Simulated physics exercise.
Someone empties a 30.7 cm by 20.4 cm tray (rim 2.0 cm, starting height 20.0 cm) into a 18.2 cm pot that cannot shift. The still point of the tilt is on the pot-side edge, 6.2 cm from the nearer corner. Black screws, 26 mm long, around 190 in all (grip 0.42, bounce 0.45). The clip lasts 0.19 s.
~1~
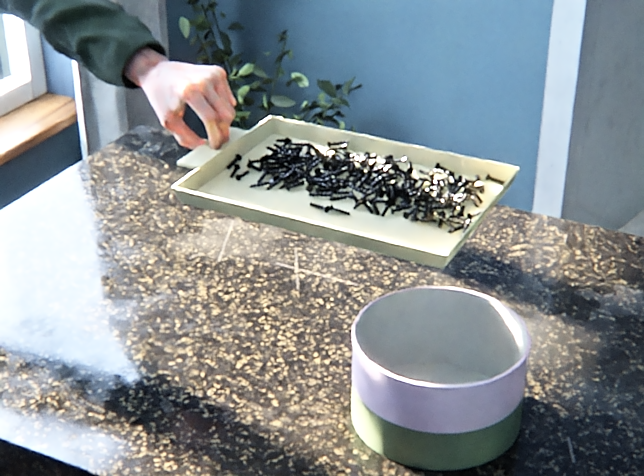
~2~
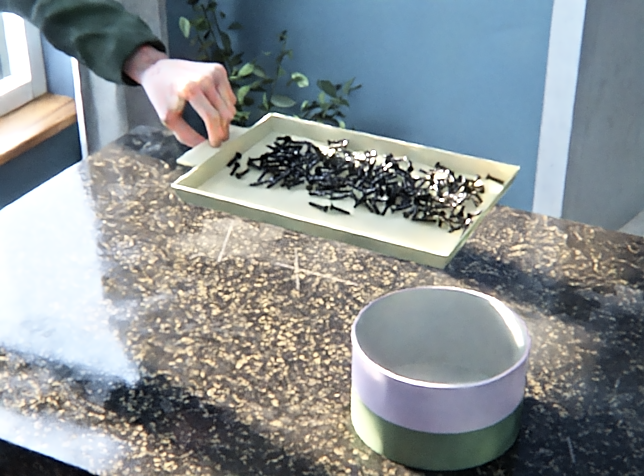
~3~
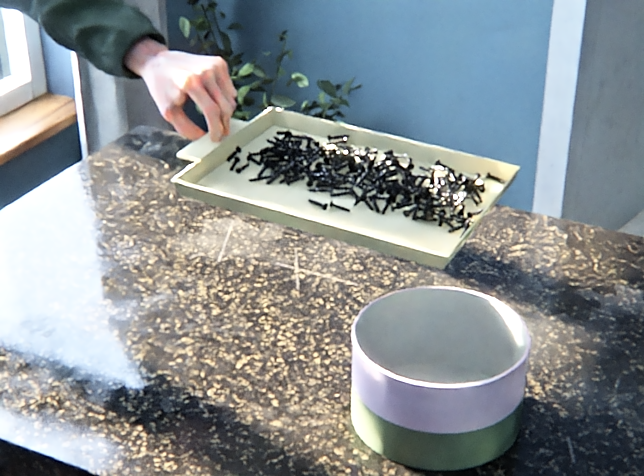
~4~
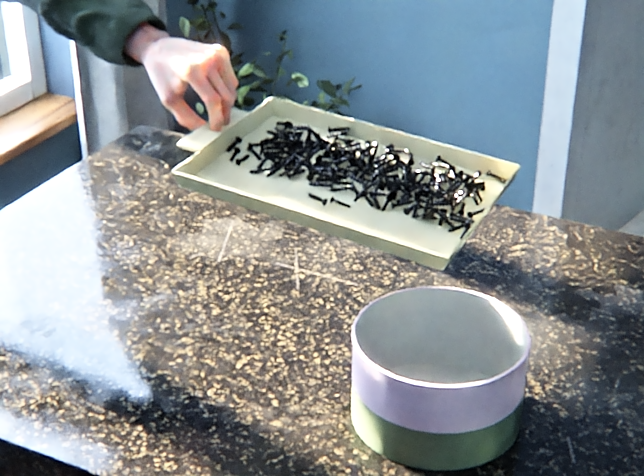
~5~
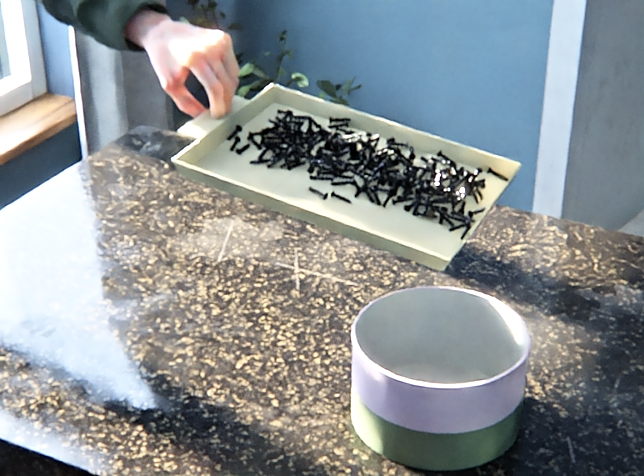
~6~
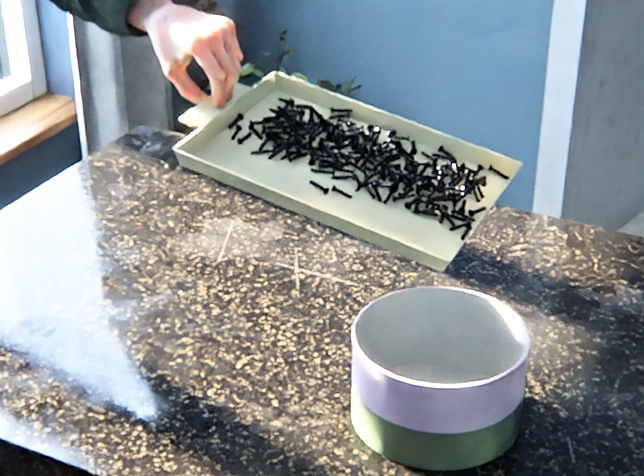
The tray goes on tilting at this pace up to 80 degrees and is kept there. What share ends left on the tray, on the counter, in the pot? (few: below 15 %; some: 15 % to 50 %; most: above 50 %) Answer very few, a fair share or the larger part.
Tray very few, counter a fair share, pot the larger part.
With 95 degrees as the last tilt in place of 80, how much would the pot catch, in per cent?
In that case some 75 per cent.
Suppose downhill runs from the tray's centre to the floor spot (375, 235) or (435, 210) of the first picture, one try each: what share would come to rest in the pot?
About 100 and 20 per cent.
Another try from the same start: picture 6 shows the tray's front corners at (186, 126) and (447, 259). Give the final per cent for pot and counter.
Pot 50, counter 50.
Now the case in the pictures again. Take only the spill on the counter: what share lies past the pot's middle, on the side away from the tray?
About 100 per cent.
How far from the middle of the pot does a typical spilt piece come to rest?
About 16 cm.
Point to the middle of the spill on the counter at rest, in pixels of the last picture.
Around (575, 417).
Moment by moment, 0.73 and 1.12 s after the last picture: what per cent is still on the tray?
About 60, 15.
Then, 0.44 s after the last picture, tilt 44 degrees; the tray holds 100 %, the pot 0 %.
Then, 0.73 s after the last picture, tilt 66 degrees; the tray holds 60 %, the pot 10 %.
Then, 1.12 s after the last picture, tilt 80 degrees; the tray holds 15 %, the pot 60 %.
In the end, tray 5 %, counter 25 %, pot 70 %.
